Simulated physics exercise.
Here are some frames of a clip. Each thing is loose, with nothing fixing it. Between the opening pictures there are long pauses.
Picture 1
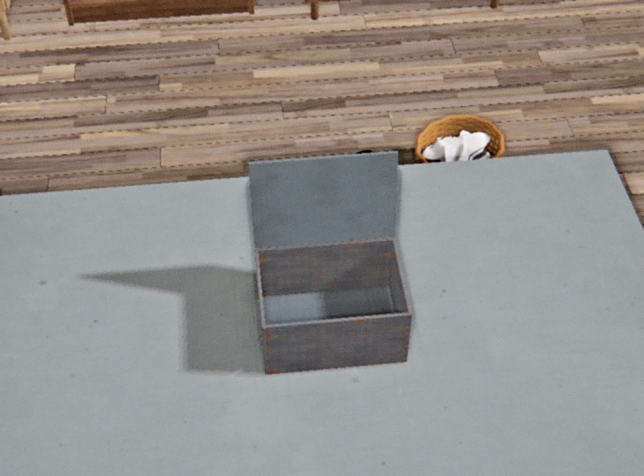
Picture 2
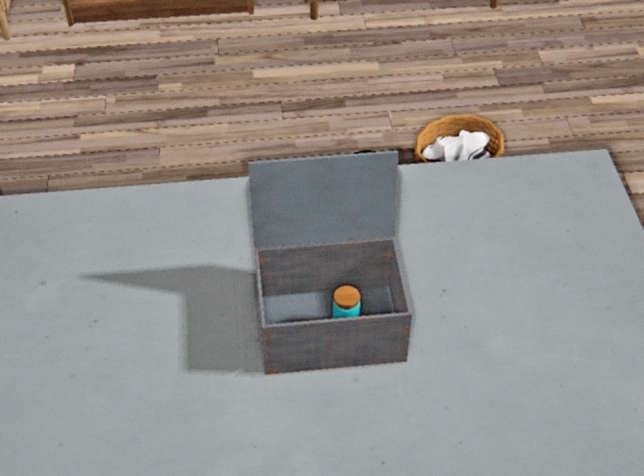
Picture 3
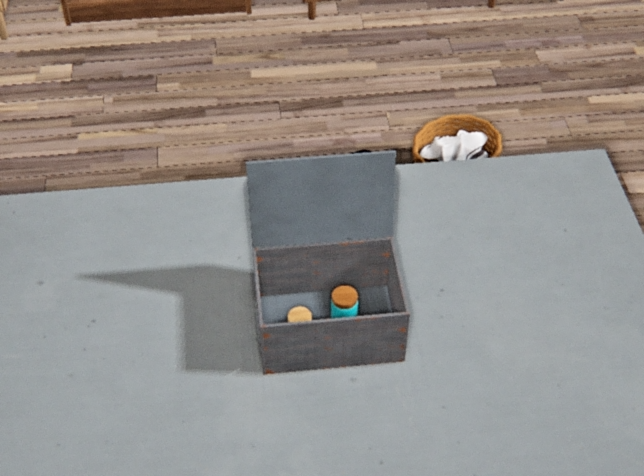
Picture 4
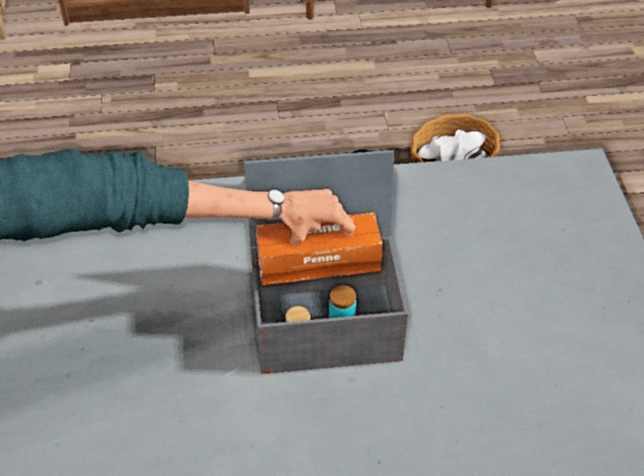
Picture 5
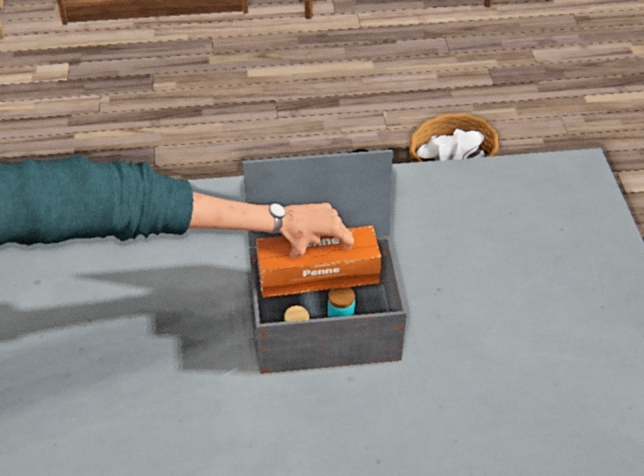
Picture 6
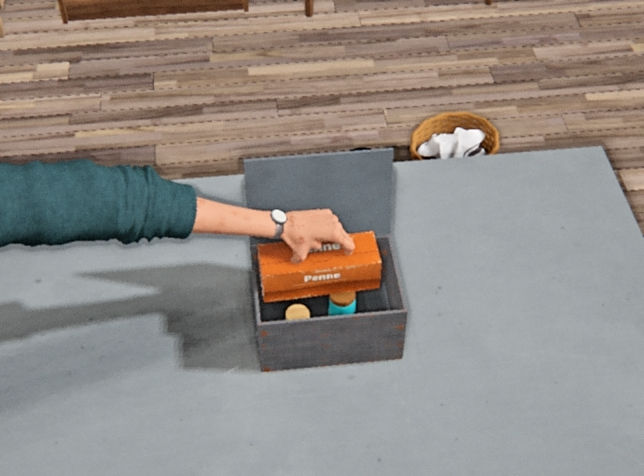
A hand lowering an orange penne carton slightly into an open grey box, after a teal jar and a pale-topped item appear inside.
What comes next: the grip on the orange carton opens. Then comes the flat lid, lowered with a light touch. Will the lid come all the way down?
Ah, the box is closed after all.
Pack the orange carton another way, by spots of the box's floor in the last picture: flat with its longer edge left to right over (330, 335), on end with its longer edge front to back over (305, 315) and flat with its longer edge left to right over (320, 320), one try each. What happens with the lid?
First try: It gets propped open; second try: It gets propped open; third try: It comes fully down.
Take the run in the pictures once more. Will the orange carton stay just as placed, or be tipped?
The orange carton ends up leaning.
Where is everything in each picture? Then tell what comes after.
In the first picture, the last thing is not in view yet.
In the second picture, the last thing is not in view yet.
In the third picture, the last thing is not in view yet.
The fourth picture shows on its way; orange carton (319, 248).
The fifth picture shows on its way; orange carton (318, 261).
The sixth picture shows in place under the hand; orange carton (319, 267).
Then, 0.50 s past the last view, orange carton on its side near (333, 296); turquoise shaker rocked 3° from its first pose.
Then, 1.20 s past the last view, lid starting down; orange carton on its side near (331, 297); turquoise shaker displaced about its own width.
Then, 1.70 s past the last view, lid 52° above the rim; orange carton on its side near (331, 297); turquoise shaker displaced about its own width.
Then, 2.20 s past the last view, lid 10° above the rim; orange carton on its side near (331, 297); turquoise shaker displaced about its own width.
Finally, lid shut; down or leaning hard in the box, orange carton; moved from the start, turquoise shaker; blue shaker still in place. Final places as the last picture's camera would see them, orange carton near (331, 297).
